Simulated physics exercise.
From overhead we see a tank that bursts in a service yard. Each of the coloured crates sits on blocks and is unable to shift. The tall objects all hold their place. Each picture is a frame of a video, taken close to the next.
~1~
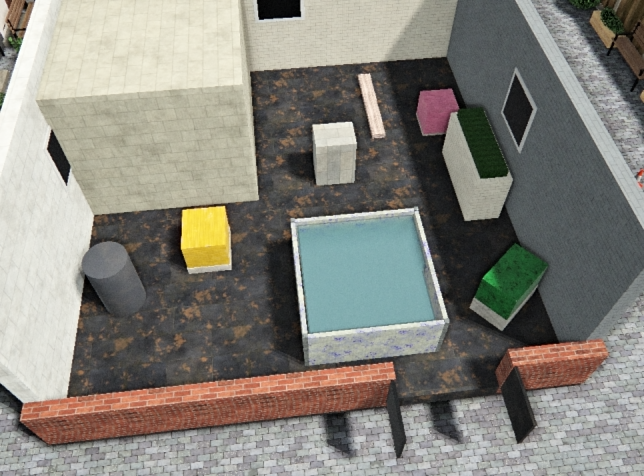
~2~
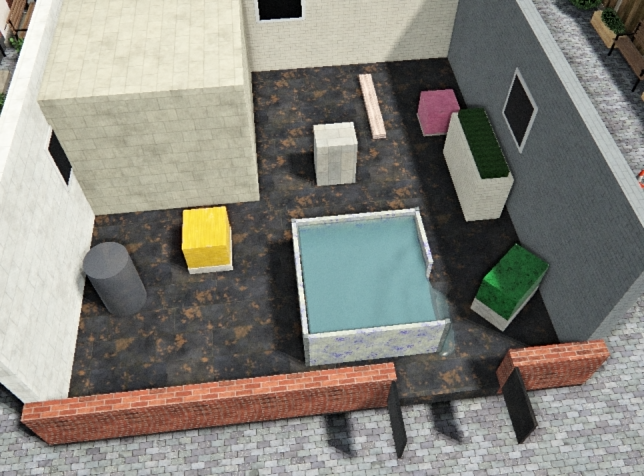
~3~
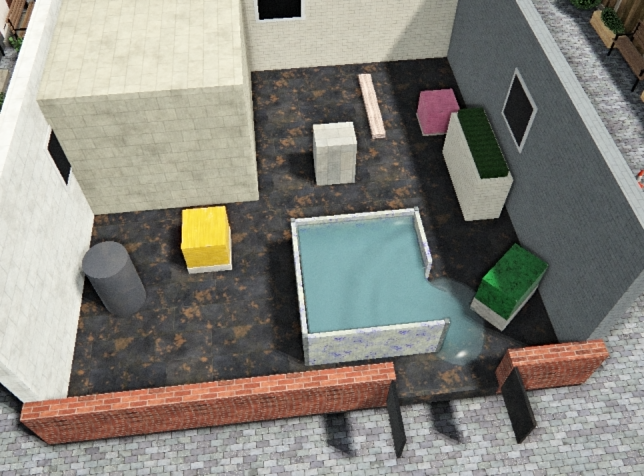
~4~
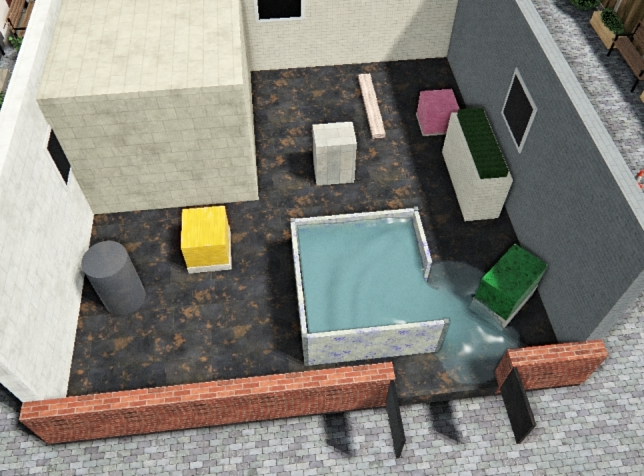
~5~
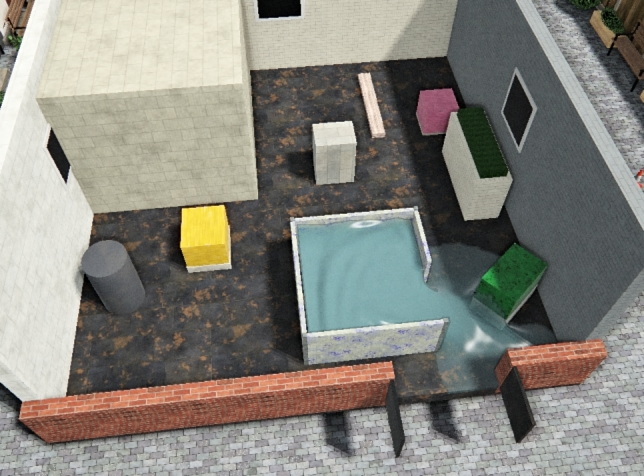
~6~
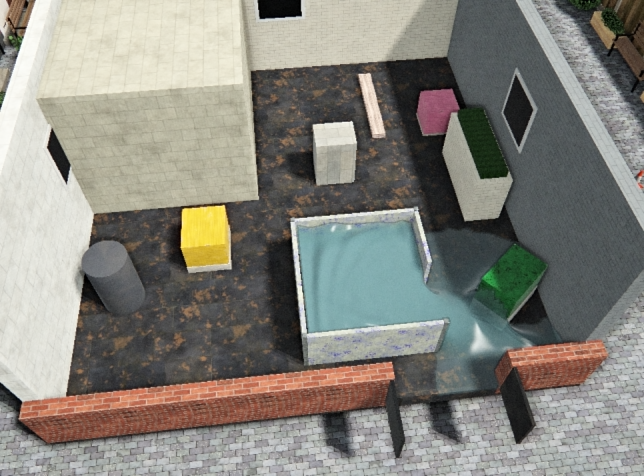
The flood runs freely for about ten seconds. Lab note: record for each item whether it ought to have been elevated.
Result - pink crate: Wetted, should be elevated; yellow crate: Dry, no change needed; green crate: Wetted, should be elevated.
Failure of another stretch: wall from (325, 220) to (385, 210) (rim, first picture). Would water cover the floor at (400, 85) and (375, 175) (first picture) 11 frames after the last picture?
Submerged, then submerged.
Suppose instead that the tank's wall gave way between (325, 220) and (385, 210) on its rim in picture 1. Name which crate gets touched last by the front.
Answer: The green one.
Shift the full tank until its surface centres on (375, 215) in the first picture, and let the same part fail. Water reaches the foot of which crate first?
Crate marked green.
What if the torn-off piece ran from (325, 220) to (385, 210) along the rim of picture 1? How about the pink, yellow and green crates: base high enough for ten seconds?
The pink crate is flooded; the yellow crate never gets wet; the green crate never gets wet.
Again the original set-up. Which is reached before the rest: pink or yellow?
Answer: That's the crate marked pink.
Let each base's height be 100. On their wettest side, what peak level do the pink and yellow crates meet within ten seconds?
About 300 % and 40 %.
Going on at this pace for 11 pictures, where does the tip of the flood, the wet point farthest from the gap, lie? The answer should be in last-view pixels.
Close to (451, 78).
A moment on, water covers 10 % of the floor; the pink crate not reached, the yellow crate not reached, the green crate water round its plinth.
Next, water covers 20 % of the floor; the pink crate water round its plinth, the yellow crate not reached, the green crate water round its plinth.
Then, water covers 40 % of the floor; the pink crate water round its plinth, the yellow crate not reached, the green crate water round its plinth.
Later, water covers 65 % of the floor; the pink crate water round its plinth, the yellow crate water round its plinth, the green crate water round its plinth.
In the end, water covers 75 % of the floor; the pink crate was topped, the yellow crate stayed above the water, the green crate was topped.
